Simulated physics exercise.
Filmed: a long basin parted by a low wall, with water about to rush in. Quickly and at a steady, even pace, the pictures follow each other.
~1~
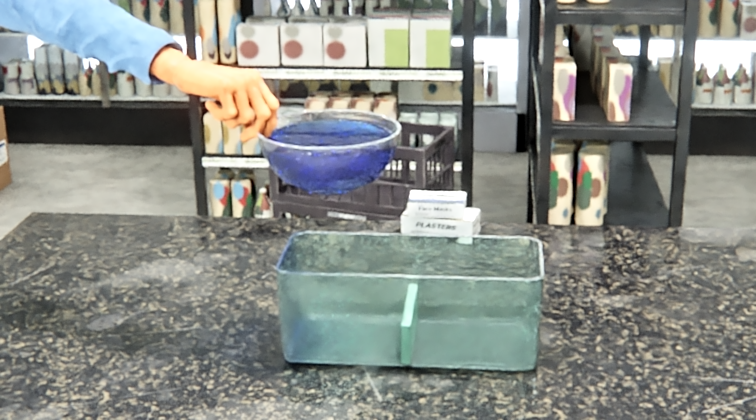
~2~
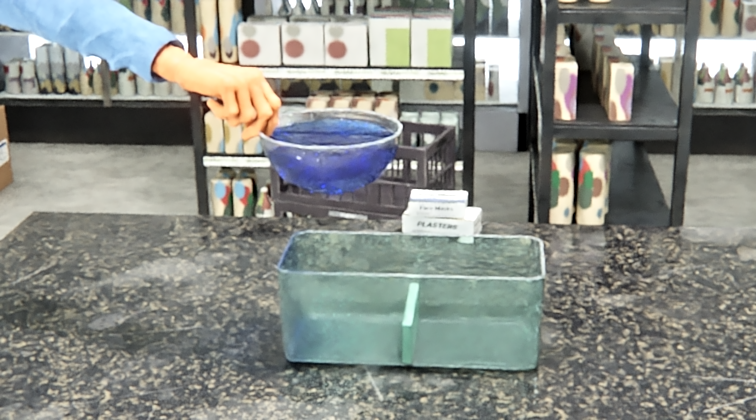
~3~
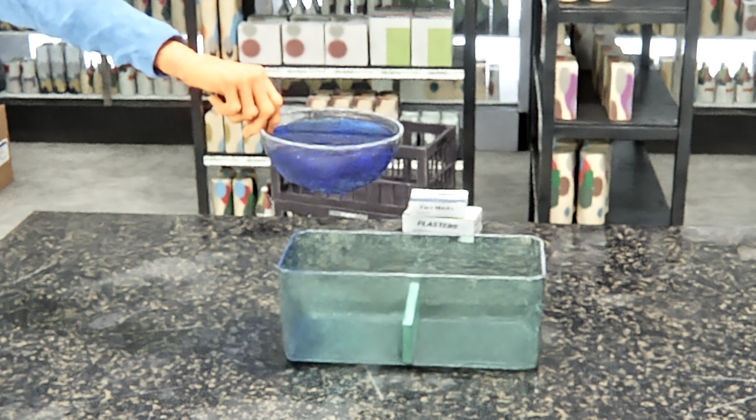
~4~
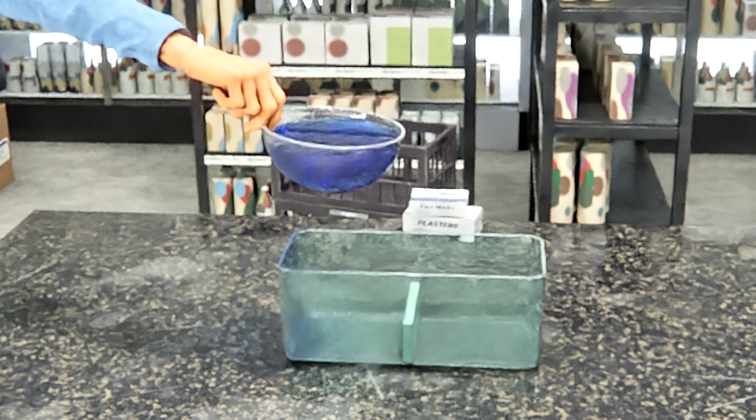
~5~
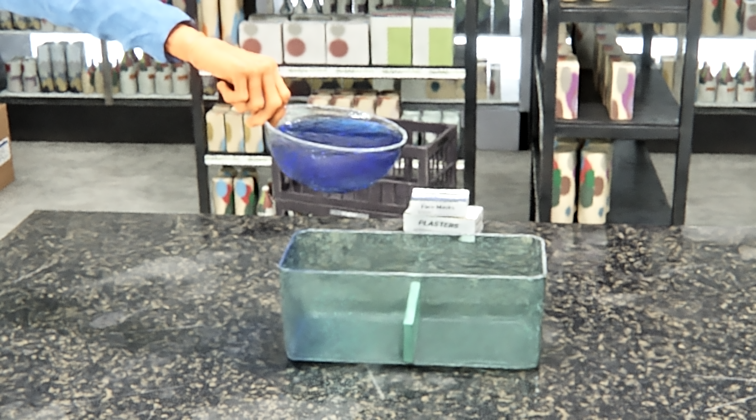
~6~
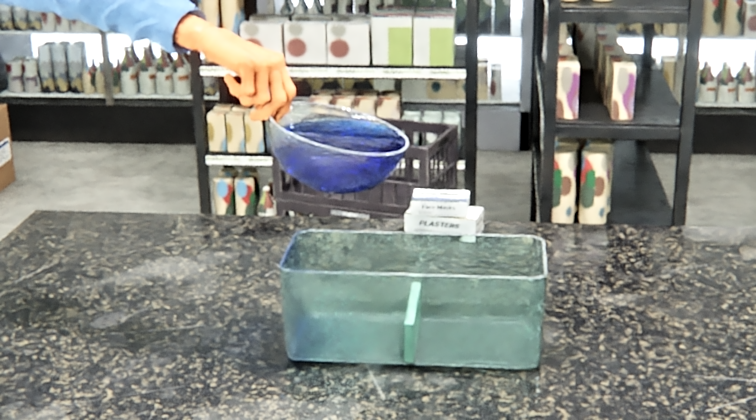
The clip opens with a hand reaching from the left, holding a clear bowl of blue liquid nearly level above a long, greenish glass basin with a low dividing wall. The hand then gradually tilts the bowl, its right side dipping slightly, while the basin stays still on the speckled countertop.
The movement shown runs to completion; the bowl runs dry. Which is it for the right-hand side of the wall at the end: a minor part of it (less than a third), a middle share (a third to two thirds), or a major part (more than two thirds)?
Top band.
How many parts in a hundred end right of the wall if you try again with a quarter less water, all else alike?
Roughly 80 in a hundred.
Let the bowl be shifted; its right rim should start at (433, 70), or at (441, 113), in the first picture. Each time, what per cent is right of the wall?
About 80 % the first time, about 85 % the second.
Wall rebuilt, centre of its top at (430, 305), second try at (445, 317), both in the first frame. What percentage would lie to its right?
Roughly 70 % and 50 %.
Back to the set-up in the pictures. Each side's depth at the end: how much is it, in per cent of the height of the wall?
Left 10 %, right 70 %.
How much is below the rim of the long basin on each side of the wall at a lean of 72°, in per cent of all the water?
Left 0 %, right 35 %.
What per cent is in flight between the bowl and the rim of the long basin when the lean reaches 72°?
Close to 35 in a hundred.
A moment on, the bowl is tipped part way and 29 per cent is still to pour, 0 is left of the wall and 33 right of it.
Next, the bowl is tipped right over and 0 per cent is still to pour, 15 is left of the wall and 80 right of it.
Then the bowl is tipped right over and 0 per cent is still to pour, 16 is left of the wall and 80 right of it.
Later the bowl is tipped right over and 0 per cent is still to pour, 16 is left of the wall and 80 right of it.
Finally, 16 per cent lies left of the wall, 80 right of it and 4 outside.
